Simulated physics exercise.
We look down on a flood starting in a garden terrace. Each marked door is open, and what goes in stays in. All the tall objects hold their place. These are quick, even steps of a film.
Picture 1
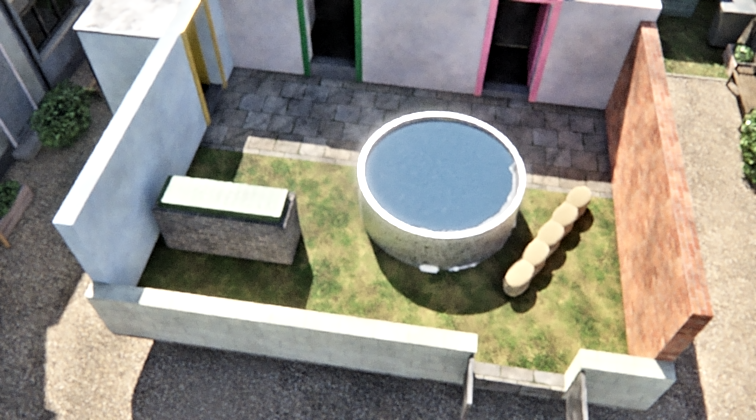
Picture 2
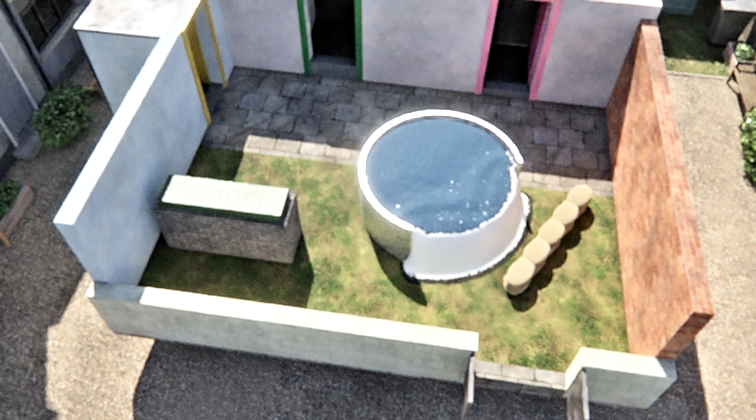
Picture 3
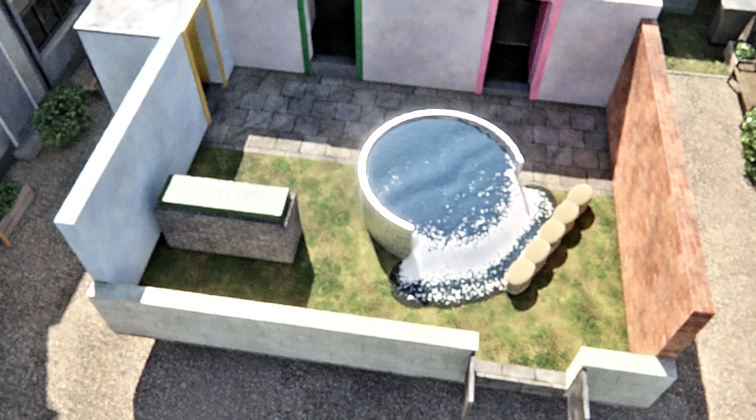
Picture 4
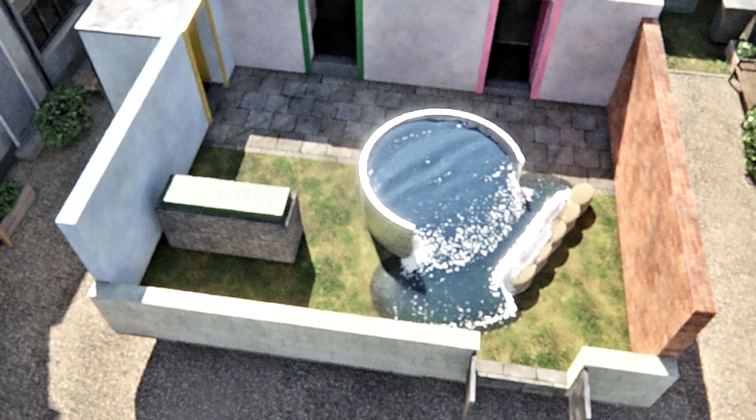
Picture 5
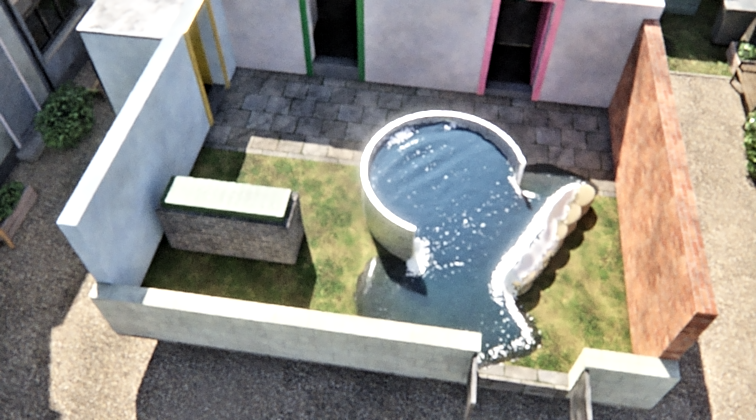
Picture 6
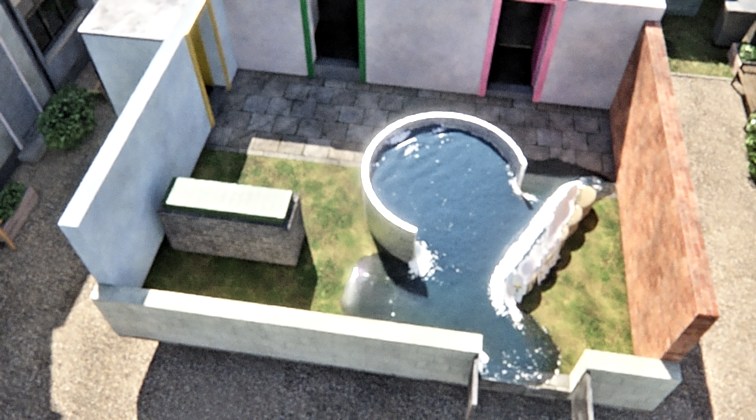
A round pool of blue water stands in a walled grassy terrace, seen from high above by a still camera. A pale-topped grey stone block sits to the left, a row of tan rounded shapes and a brick wall to the right, and green and pink doorways behind. The pool's front side opens and water pours out, foaming against the tan row and spreading over the grass to the gap in the front wall.
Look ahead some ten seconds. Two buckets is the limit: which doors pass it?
The pink door holds within the limit; the yellow door holds within the limit; the green door holds within the limit.
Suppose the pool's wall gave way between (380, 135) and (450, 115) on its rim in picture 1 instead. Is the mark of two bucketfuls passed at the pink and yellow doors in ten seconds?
My reading: Pink holds, yellow takes more.
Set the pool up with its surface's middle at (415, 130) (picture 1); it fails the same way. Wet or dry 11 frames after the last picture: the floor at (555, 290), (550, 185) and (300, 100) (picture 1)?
In turn: Flooded, flooded, no water.
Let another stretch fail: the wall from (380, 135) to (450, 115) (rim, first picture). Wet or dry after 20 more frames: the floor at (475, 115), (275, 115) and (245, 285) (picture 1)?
As listed: Awash, covered, free of water.
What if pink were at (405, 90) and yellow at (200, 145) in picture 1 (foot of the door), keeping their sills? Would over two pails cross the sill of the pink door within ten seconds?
Then: The pink one stays under.
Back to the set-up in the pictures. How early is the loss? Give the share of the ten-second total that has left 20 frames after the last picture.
Roughly 60 per cent.
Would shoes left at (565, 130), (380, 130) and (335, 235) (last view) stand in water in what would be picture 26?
As listed: Wet, clear, awash.
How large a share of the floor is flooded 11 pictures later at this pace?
Some 50 per cent.
A moment on, water covers 40 % of the floor; the pink door not reached, the yellow door not reached, the green door not reached.
Next, water covers 50 % of the floor; the pink door wet at the sill, nothing in, the yellow door not reached, the green door not reached.
Then, water covers 65 % of the floor; the pink door under two buckets in, the yellow door not reached, the green door not reached.
Later, water covers 95 % of the floor; the pink door under two buckets in, the yellow door wet at the sill, nothing in, the green door wet at the sill, nothing in.
In the end, water covers 95 % of the floor; the pink door under two buckets in, the yellow door wet at the sill, nothing in, the green door wet at the sill, nothing in.
